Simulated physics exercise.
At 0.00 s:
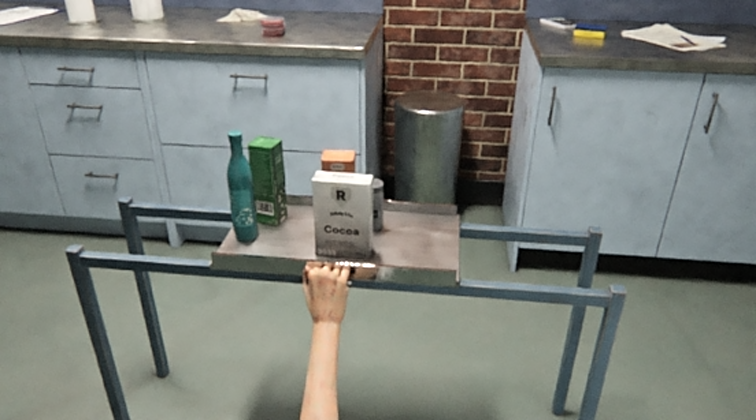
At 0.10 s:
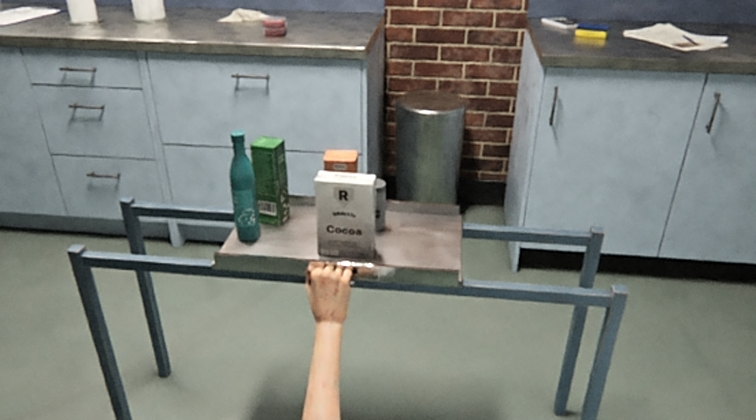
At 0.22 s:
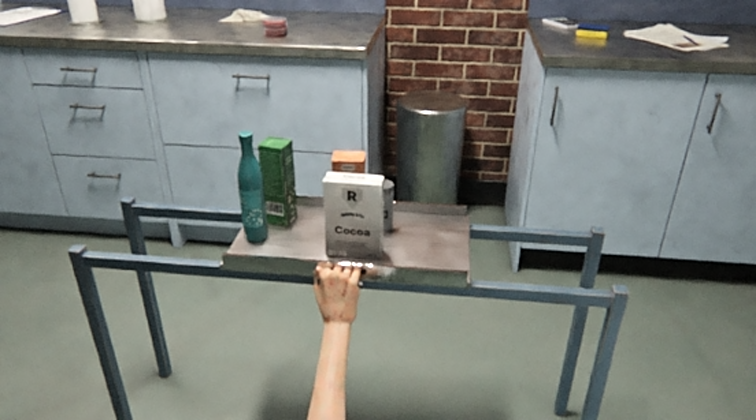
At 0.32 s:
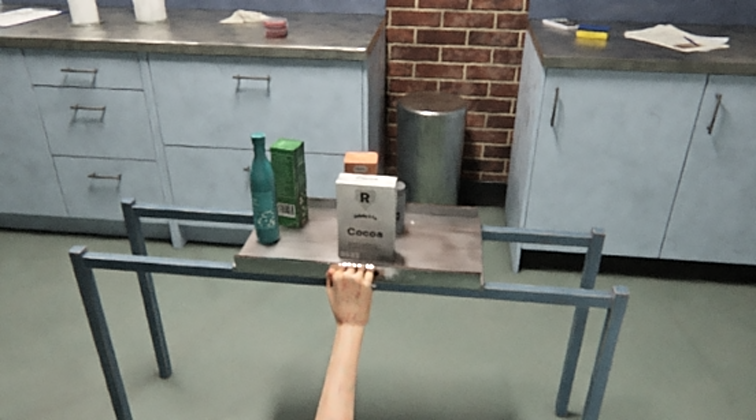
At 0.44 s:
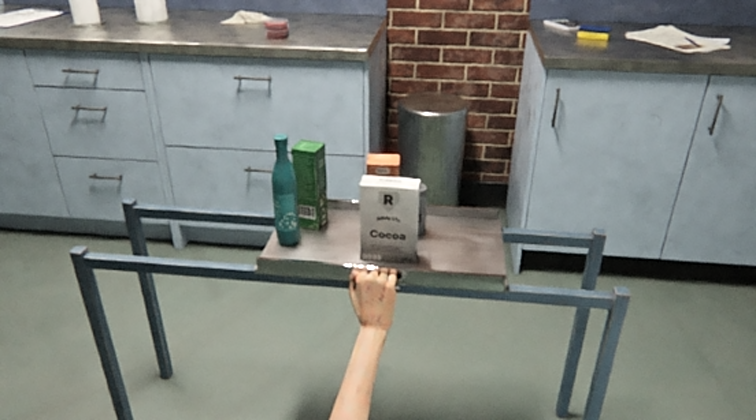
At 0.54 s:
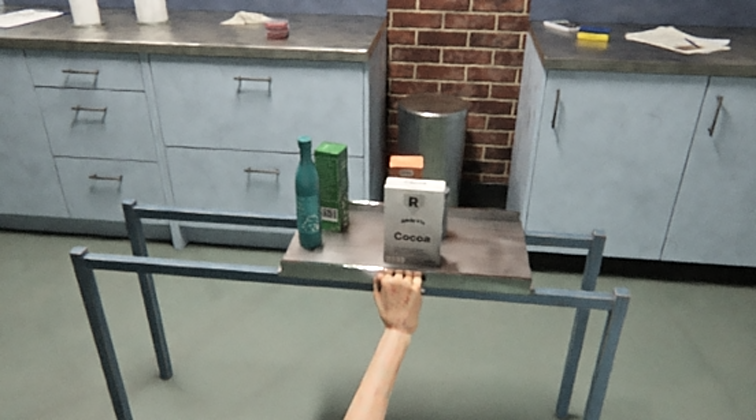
Sliding tray carrying a turquoise bottle, cocoa packet and cartons moving right along a blue frame, a hand gripping its front edge.
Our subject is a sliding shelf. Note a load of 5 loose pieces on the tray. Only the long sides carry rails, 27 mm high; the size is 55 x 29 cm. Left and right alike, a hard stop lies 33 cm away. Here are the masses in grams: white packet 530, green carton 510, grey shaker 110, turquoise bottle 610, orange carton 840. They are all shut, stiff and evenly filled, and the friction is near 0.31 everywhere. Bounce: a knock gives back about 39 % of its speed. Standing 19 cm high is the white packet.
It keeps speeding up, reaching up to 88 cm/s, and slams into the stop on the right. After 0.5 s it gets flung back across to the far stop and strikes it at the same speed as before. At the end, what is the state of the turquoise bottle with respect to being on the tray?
It is still on the tray.
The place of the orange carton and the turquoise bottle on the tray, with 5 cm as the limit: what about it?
Orange carton: Remains in place. Turquoise bottle: Is displaced.
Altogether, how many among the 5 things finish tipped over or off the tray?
That makes 1.
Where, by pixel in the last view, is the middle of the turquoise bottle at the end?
At roughly (162, 221).
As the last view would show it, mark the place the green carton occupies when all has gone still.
(145, 176).
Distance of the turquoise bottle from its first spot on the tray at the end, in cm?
Net distance near 15 cm.
After 0.94 s, tray has slid 33 cm right; turquoise bottle 22° off upright near (429, 200); grey shaker 5° off upright; green carton moved 10 cm.
After 1.34 s, tray has slid 33 cm right; turquoise bottle on its side near (480, 240); white packet moved 15 cm; green carton moved 12 cm.
After 2.94 s, tray has slid 33 cm left; turquoise bottle on its side near (172, 219); white packet moved 6 cm; orange carton moved 2 cm.
In the end (4.4 s), toppled on the tray, turquoise bottle; the other 4 under 5 cm from the start. In the last view, turquoise bottle near (162, 221).
